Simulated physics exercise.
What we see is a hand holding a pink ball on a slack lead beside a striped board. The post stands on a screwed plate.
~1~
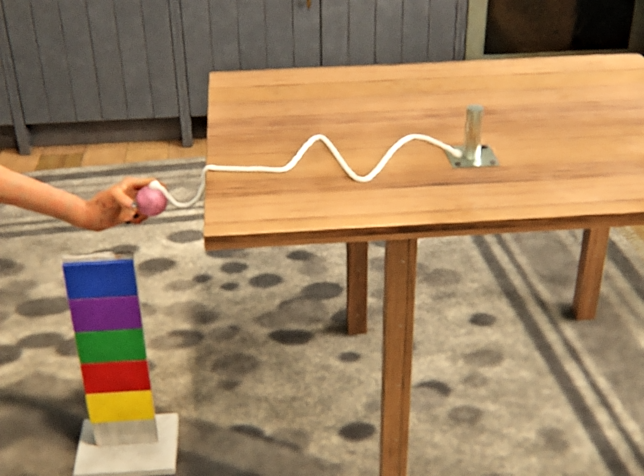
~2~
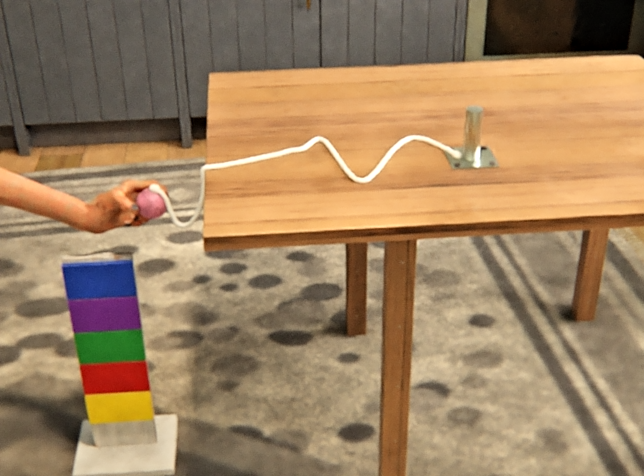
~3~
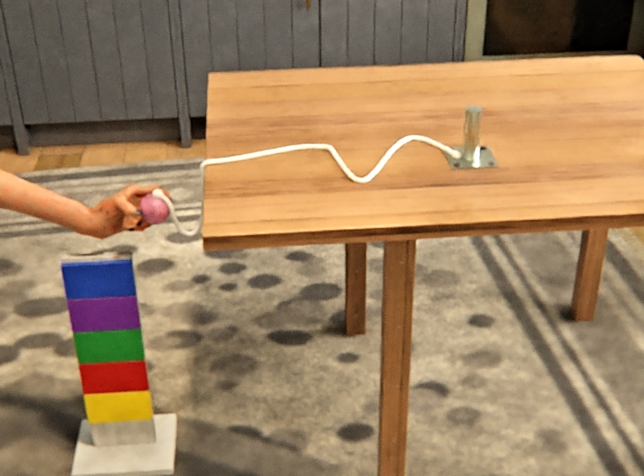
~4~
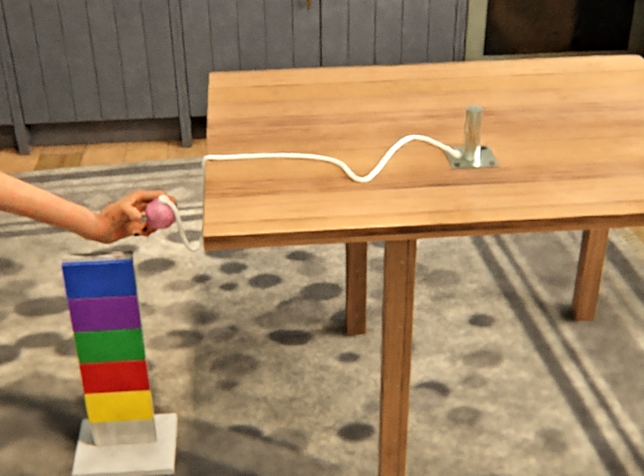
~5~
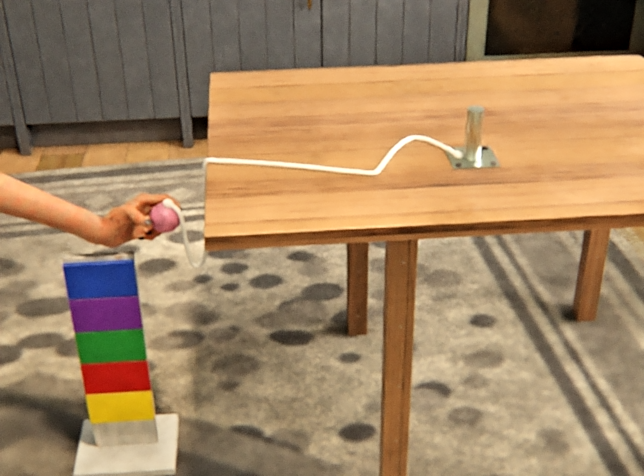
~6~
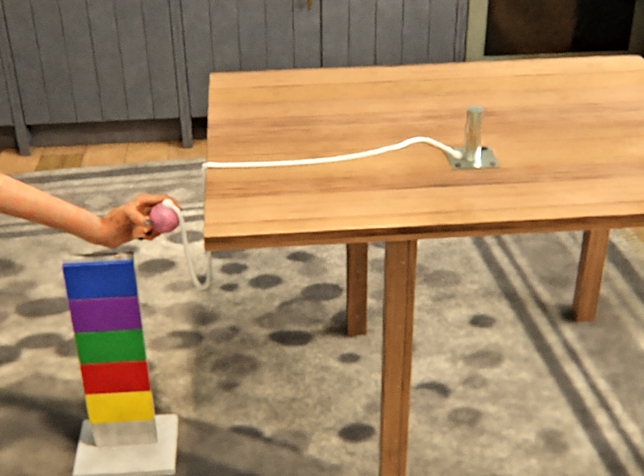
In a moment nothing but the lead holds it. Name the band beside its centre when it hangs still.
Its centre hangs level with the yellow band.
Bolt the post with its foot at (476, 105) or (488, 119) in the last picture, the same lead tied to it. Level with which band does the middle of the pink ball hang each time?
In that order: Red; red.
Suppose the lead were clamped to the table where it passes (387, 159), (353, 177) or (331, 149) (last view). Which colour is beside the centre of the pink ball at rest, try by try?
It would be red; green; purple.
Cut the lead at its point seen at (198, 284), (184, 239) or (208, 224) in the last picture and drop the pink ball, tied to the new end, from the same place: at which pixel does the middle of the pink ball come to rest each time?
The places are (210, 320), (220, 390) and (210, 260).
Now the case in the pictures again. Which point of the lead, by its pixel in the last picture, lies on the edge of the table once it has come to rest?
At (235, 166), roughly.
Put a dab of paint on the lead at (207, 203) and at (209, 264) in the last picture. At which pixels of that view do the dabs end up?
They go to (215, 231) and to (225, 290).
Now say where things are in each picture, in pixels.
The first frame shows pink ball (152, 201); blue (100, 281); purple (105, 315); green (111, 347); red (116, 378); yellow (120, 408).
The second frame shows pink ball (152, 203); lead through (424, 140) (379, 168) (335, 154) (281, 154) (204, 190).
The third frame shows pink ball (155, 209).
The fourth frame shows pink ball (161, 214); lead through (424, 139) (379, 168) (319, 158) (228, 158) (204, 228).
The fifth frame shows pink ball (165, 218).
The sixth frame shows pink ball (165, 218); lead through (424, 140) (346, 158) (248, 165) (208, 215) (197, 284).
A little later, ball near (272, 394); level with yellow.
Next, ball near (203, 403); level with yellow.
When it is over, ball near (235, 405); level with yellow. Its middle rests at the yellow band.
